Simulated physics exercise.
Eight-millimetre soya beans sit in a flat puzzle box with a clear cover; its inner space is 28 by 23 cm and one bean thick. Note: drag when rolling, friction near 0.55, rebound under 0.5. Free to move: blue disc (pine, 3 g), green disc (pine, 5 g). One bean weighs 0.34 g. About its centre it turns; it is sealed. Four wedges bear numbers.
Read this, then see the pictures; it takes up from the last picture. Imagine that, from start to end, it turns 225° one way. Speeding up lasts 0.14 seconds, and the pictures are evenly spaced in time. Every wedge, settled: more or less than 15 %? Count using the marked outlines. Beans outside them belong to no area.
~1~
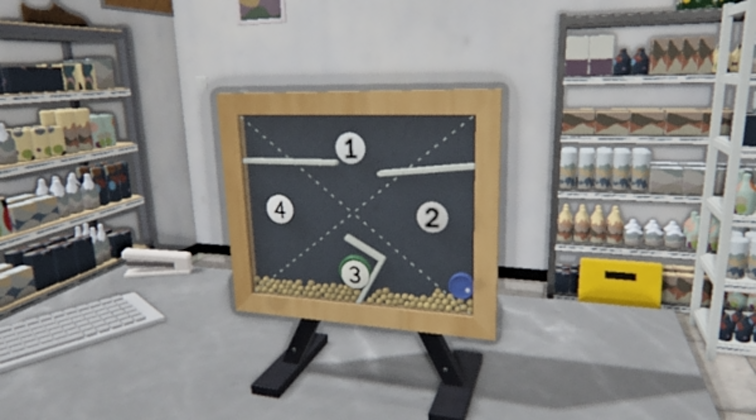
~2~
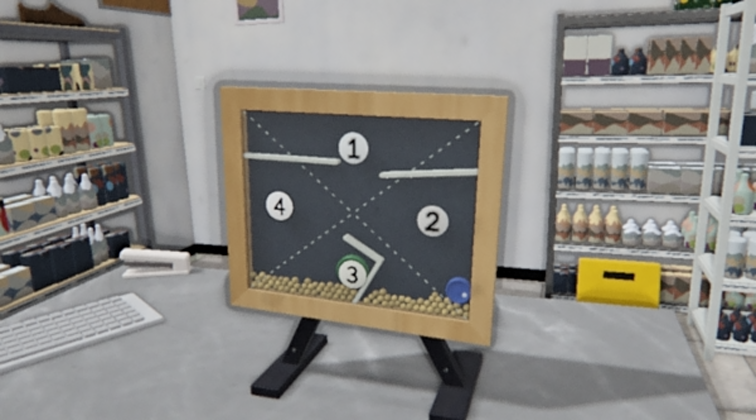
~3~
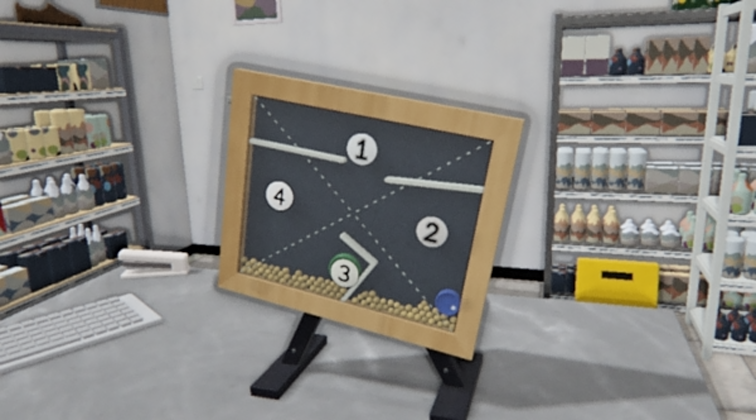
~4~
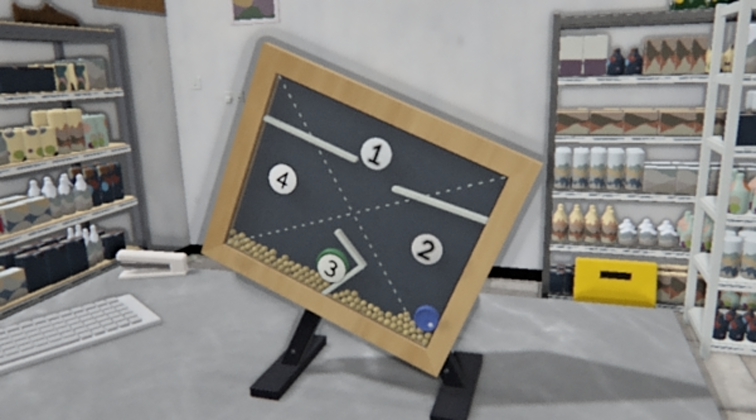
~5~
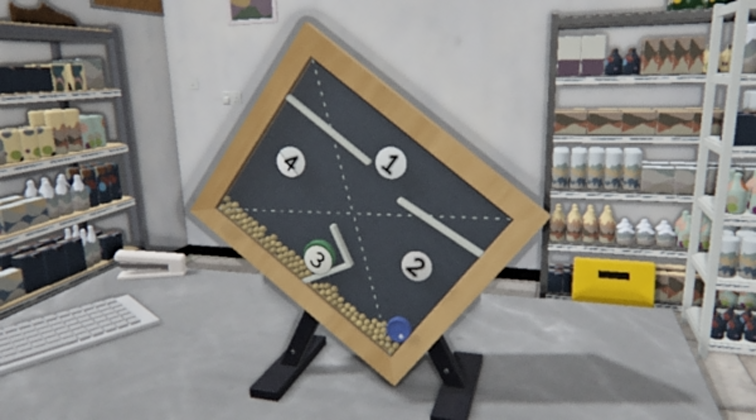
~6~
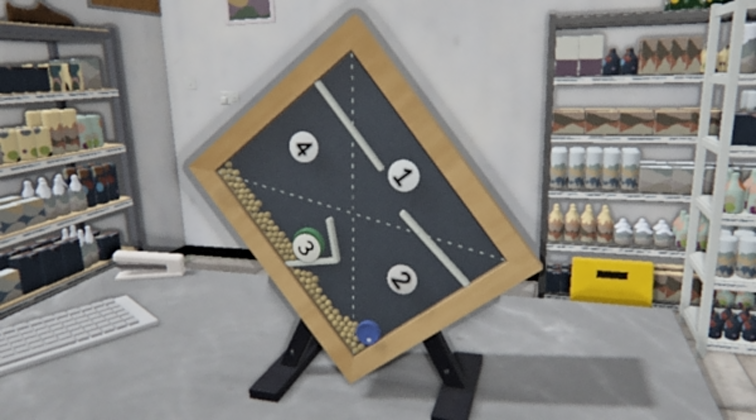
No. 1 more; 2 less; 3 less; 4 more.
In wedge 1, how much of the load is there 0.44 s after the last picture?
Share: About 10 percent.
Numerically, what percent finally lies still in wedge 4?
Around 80 in a hundred.
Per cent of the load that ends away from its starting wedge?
Roughly 95 in a hundred.
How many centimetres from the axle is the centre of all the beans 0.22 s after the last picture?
Roughly 9 centimetres to the left and 3 centimetres above.
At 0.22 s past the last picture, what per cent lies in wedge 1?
Roughly 0 %.
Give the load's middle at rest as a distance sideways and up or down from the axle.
The middle sits around 5 cm right of it and 10 cm below it.
Then, 0.22 s later than the last picture, it stands 120° clockwise; the beans' middle is 9 cm left of and 3 cm above the centre; no. 2, 15 %, no. 3, 85 %.
Then, 0.44 s later than the last picture, it has come round 187° clockwise; the beans' middle is 2 cm left of and level with the centre; no. 1, 10 %, no. 2, 45 %, no. 3, 20 %, no. 4, 30 %.
Then, 0.63 s later than the last picture, it has come round 225° clockwise; the beans' middle is 1 cm right of and 6 cm below the centre; no. 1, 15 %, no. 2, 25 %, no. 4, 60 %.
All still 1.8 s after it, it has come round 225° clockwise; no. 1, 20 %, no. 2, 0 %, no. 3, 0 %, no. 4, 80 %.
